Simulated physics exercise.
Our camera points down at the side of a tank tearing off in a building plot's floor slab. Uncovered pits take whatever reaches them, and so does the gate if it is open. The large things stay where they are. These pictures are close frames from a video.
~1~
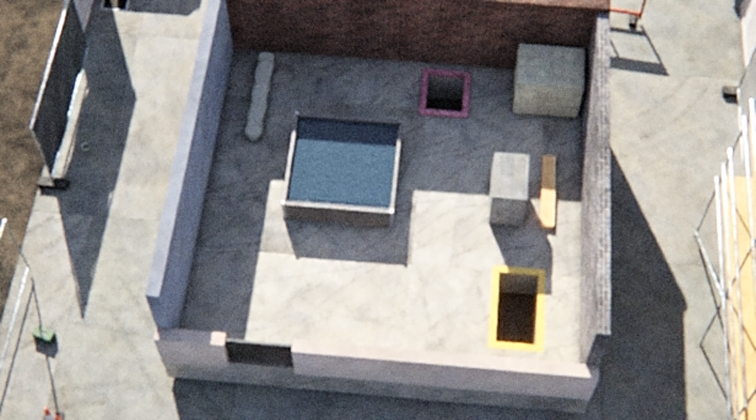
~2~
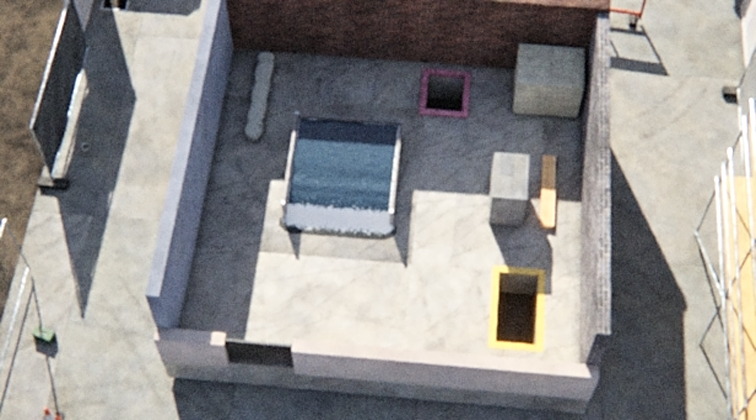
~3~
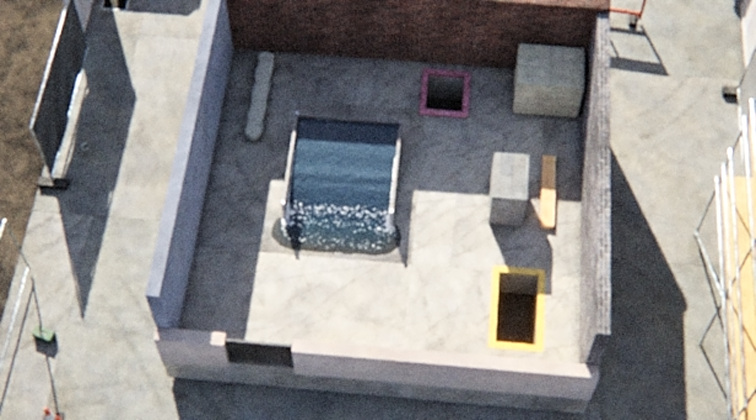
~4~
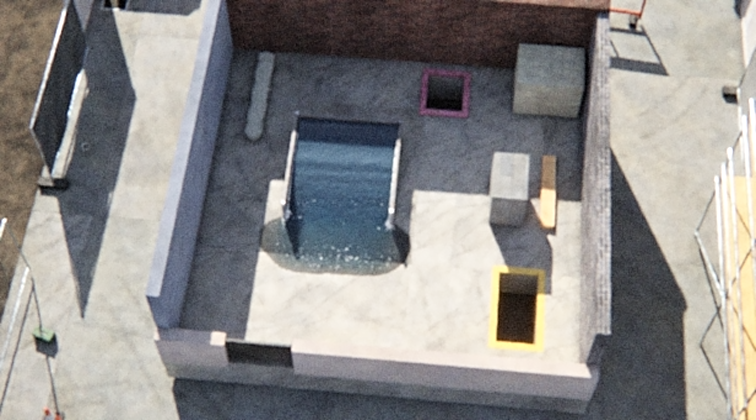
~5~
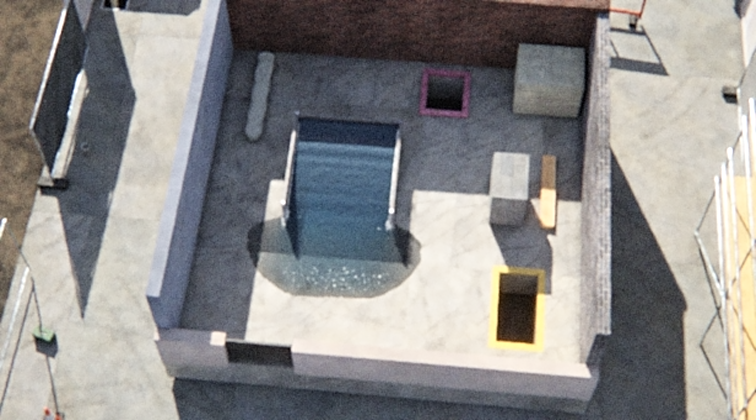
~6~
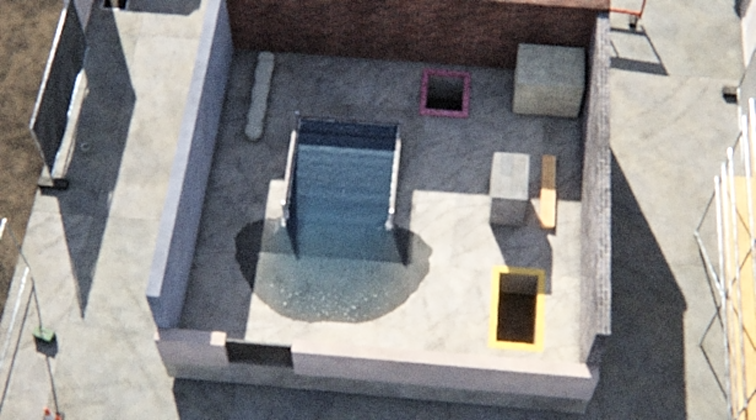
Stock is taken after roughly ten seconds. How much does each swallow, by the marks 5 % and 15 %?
At the end, the gate is going to fail to get to five per cent. The pink pit is going to fail to get to five per cent. The yellow pit is going to fail to stay at fifteen per cent or less.
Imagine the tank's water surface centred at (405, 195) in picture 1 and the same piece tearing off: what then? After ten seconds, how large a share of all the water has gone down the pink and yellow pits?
Pink about 0 %, yellow about 25 %.
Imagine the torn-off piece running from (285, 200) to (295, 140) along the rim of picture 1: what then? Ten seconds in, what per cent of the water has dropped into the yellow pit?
Share recorded - yellow: 10 %.
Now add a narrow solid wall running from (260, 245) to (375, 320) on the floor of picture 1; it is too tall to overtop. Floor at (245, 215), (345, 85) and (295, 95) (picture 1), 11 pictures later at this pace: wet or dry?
Going one after another, I'd say reached by the flood, then kept clear of the flood, then kept clear of the flood.
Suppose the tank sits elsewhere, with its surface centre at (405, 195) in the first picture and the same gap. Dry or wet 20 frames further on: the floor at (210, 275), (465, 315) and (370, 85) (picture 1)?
In sequence: Inundated, next inundated, then unflooded.
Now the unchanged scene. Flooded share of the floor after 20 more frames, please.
Near 35 in a hundred.
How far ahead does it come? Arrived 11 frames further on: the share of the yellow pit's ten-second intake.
That share would be near 0 %.
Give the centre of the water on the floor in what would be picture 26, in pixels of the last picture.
Roughly (328, 284) in the last picture.
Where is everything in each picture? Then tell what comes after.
In the first frame, still water in the tank at (343, 164).
In the second frame, the front is at (391, 233), out from the gap at (338, 217).
In the third frame, water pours out at (338, 218) and has run to (396, 242).
In the fourth frame, the front is at (397, 261), out from the gap at (338, 218).
In the fifth frame, the front is at (279, 283), out from the gap at (338, 218).
In the sixth frame, water pours out at (338, 218) and has run to (282, 309).
A moment on, water covers 25 % of the floor; the gate 0 %, the pink pit 0 %, the yellow pit 0 %.
Next, water covers 30 % of the floor; the gate 0 %, the pink pit 0 %, the yellow pit 0 %.
Then, water covers 35 % of the floor; the gate 0 %, the pink pit 0 %, the yellow pit 2 %.
Later, water covers 65 % of the floor; the gate 0 %, the pink pit 0 %, the yellow pit 13 %.
In the end, water covers 80 % of the floor; the gate 0 %, the pink pit 0 %, the yellow pit 22 %.
